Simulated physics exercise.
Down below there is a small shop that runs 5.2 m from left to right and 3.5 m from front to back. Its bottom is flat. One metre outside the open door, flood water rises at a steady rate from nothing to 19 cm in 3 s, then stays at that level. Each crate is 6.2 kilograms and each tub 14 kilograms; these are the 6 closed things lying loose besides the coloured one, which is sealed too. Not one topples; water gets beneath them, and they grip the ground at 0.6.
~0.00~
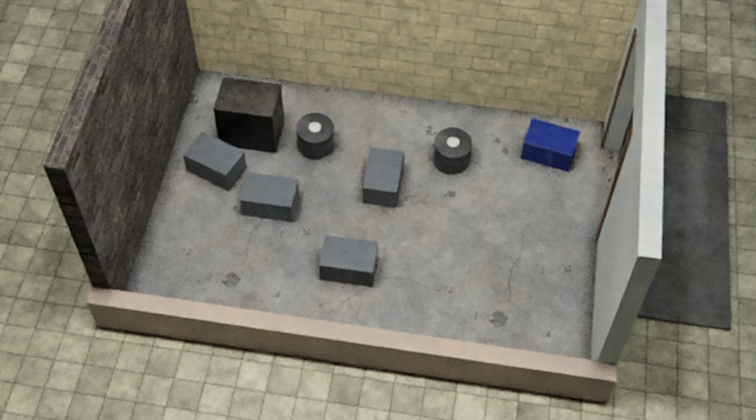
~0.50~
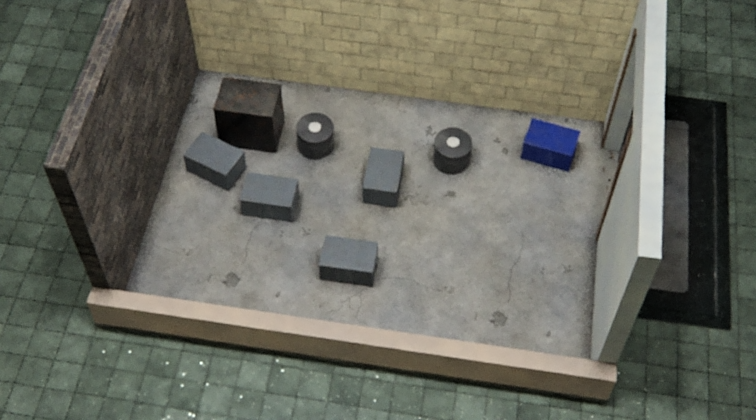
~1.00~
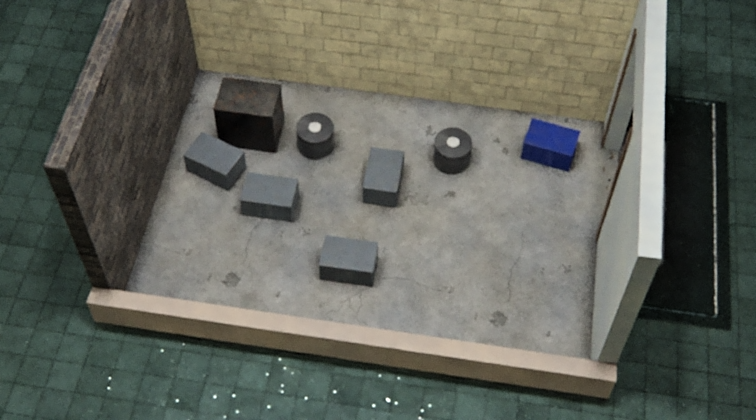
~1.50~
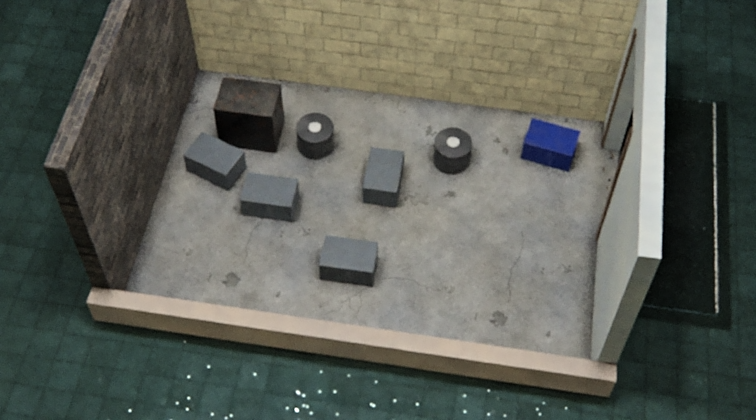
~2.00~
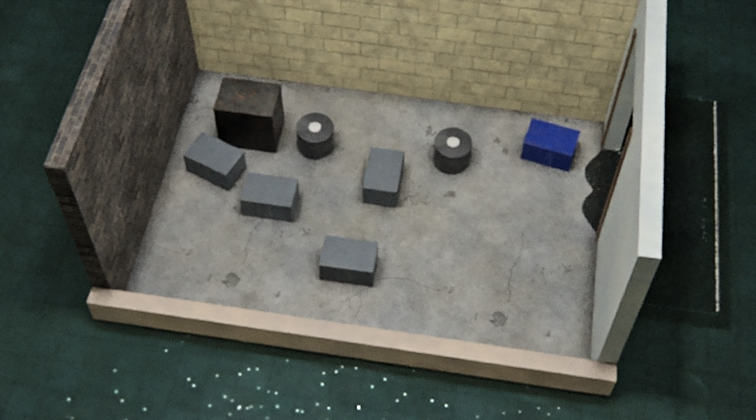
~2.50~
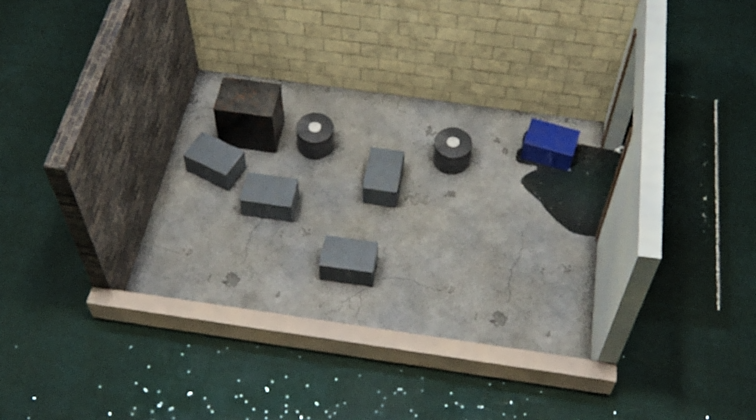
Dark water spreads over the tiled ground outside a small walled room and deepens, then enters through the doorway on the right and pools around the blue crate, while the crate and the other objects inside stay still.
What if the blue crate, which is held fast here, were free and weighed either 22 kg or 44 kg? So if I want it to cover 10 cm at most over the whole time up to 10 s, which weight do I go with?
It needs the heavy one.
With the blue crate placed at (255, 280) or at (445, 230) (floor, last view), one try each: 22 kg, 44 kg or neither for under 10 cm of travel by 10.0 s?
For the first start the lighter one suffices; for the second the lighter one suffices.
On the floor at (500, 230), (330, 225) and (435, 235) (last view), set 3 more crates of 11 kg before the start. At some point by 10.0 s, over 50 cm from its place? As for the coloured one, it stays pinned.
Result, in order - exceeds it; exceeds it; exceeds it.
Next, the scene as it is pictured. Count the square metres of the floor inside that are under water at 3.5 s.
Near 3.0 m2 in all.
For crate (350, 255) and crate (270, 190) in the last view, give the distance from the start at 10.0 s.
Shifts: 200 cm / 60 cm.
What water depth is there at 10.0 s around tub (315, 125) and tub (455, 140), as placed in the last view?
I'd put it at 5 cm and 5 cm respectively.
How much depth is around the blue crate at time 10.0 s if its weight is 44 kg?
About 8 cm.
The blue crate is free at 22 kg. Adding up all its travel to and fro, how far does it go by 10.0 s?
All together it comes to about 250 cm.
After 3.5 s the blue crate would be 2 cm from its start with 22 kg and 0 cm from its start with 44 kg; 6 cm of water round it then.
After 4.5 s the blue crate would be 31 cm from its start with 22 kg and 0 cm from its start with 44 kg; 6 cm of water round it then.
After 7.0 s the blue crate would be 80 cm from its start with 22 kg and 0 cm from its start with 44 kg; 7 cm of water round it then.
After 10.0 s the blue crate would be 233 cm from its start with 22 kg and 0 cm from its start with 44 kg; 8 cm of water round it then.
